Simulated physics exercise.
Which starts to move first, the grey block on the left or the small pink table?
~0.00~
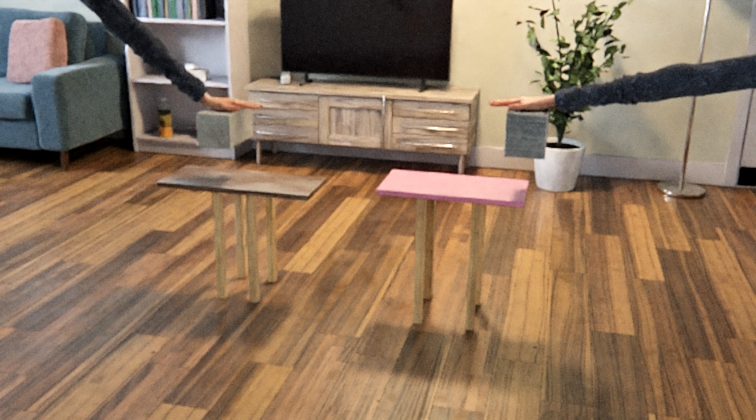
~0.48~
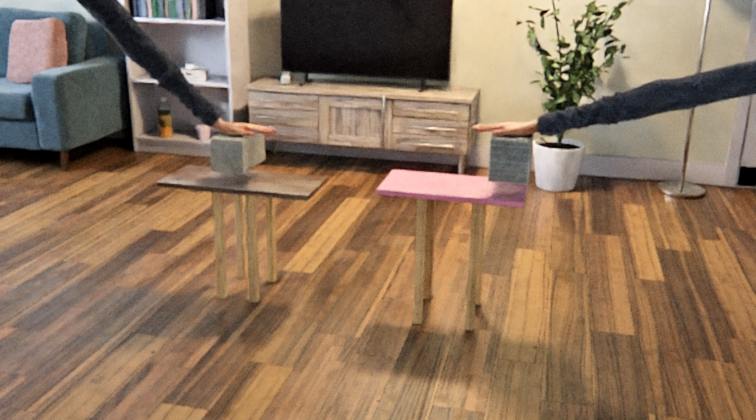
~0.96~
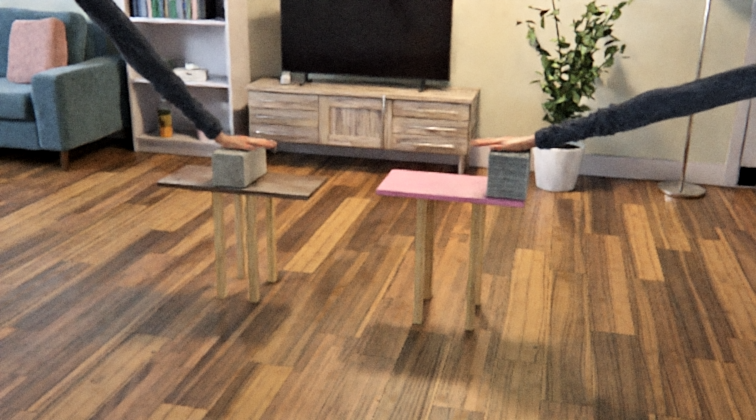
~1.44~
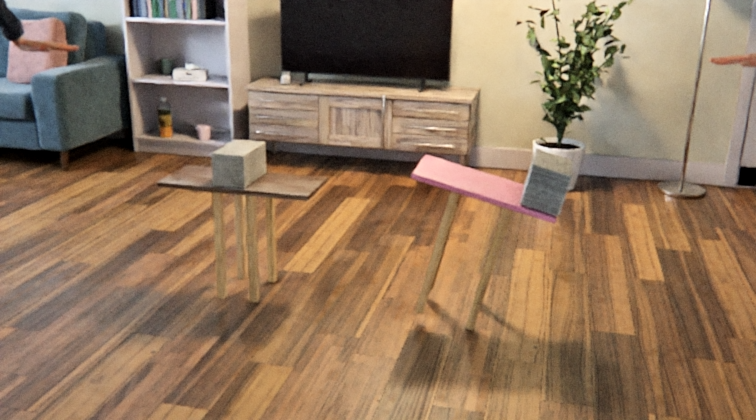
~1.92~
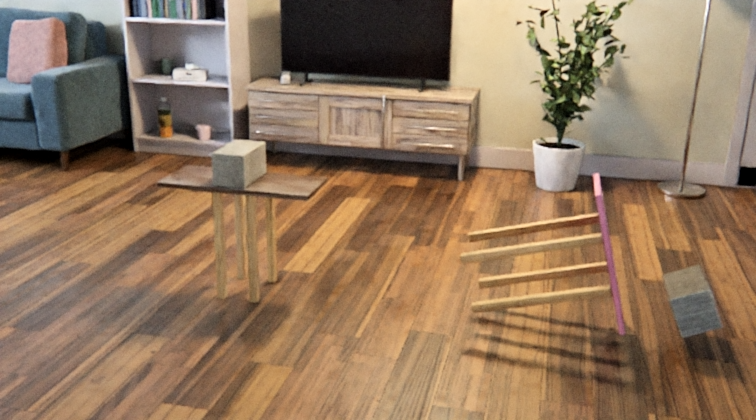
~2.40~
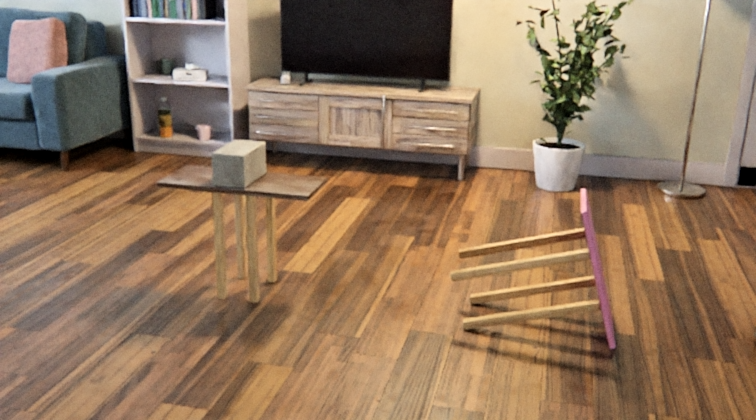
The grey block on the left moves first, as a hand carries it inward and down to the brown stand. The small pink table only starts to move later, when it tilts to the right.
The clip opens in a living room, where two hands hold grey blocks near a brown plant stand on the left and a small pink table on the right. The hands bring the blocks inward and lower them, the left one toward the middle of the brown top and the right one onto the pink top's right end. Once the hands let go and draw back, the pink table tilts to the right. It topples over as its block tumbles off and out of view. At the end, the pink table lies tipped with its legs pointing left, while the brown stand remains upright with its block on top.
